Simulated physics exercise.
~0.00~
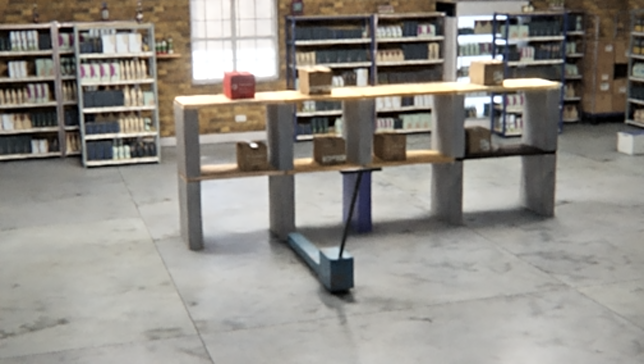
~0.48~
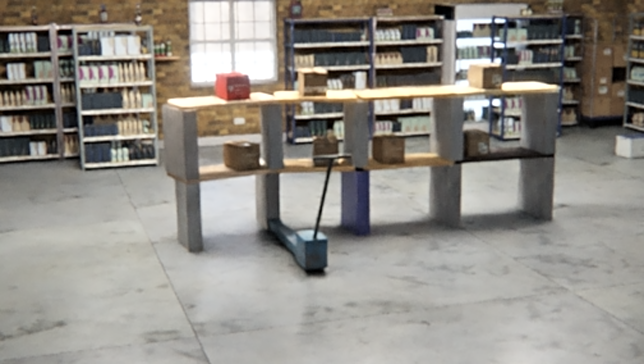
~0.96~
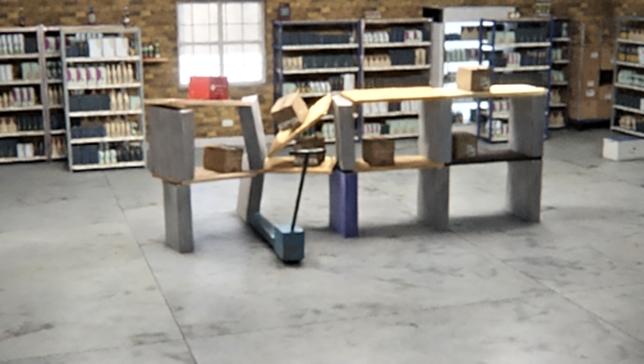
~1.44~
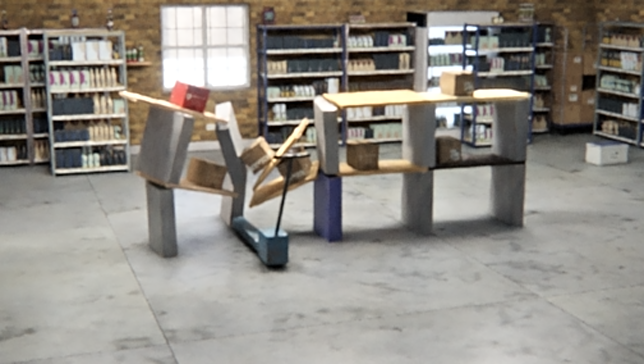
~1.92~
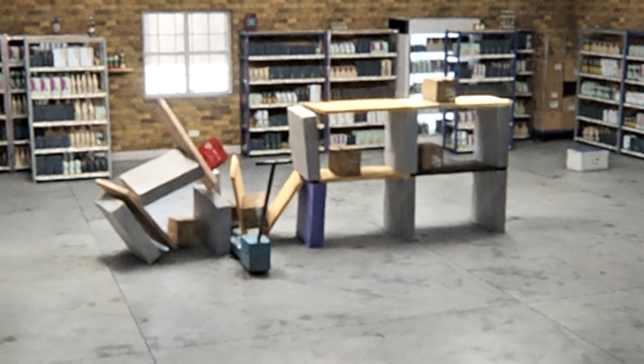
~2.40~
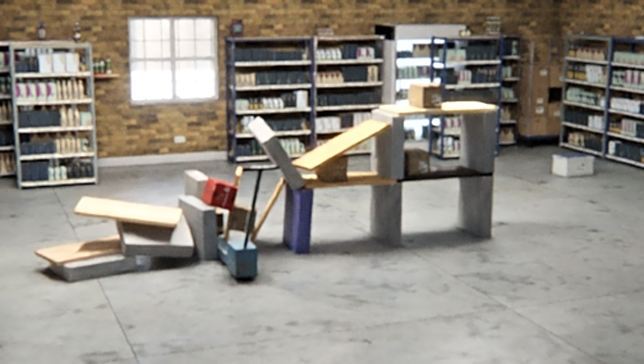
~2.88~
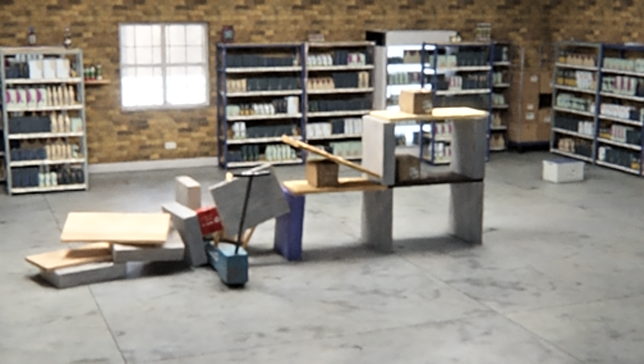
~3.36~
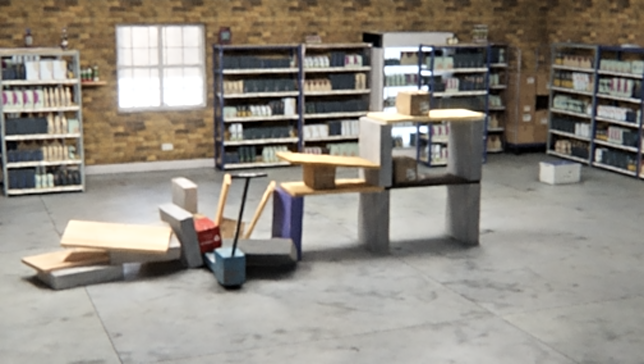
We see a blue jack push in at the foot of a grey upright in a two-tier rack of boards and cartons; the left side folds and collapses, tumbling the red carton, and ends heaped on the floor while the blue upright and right side stay standing.
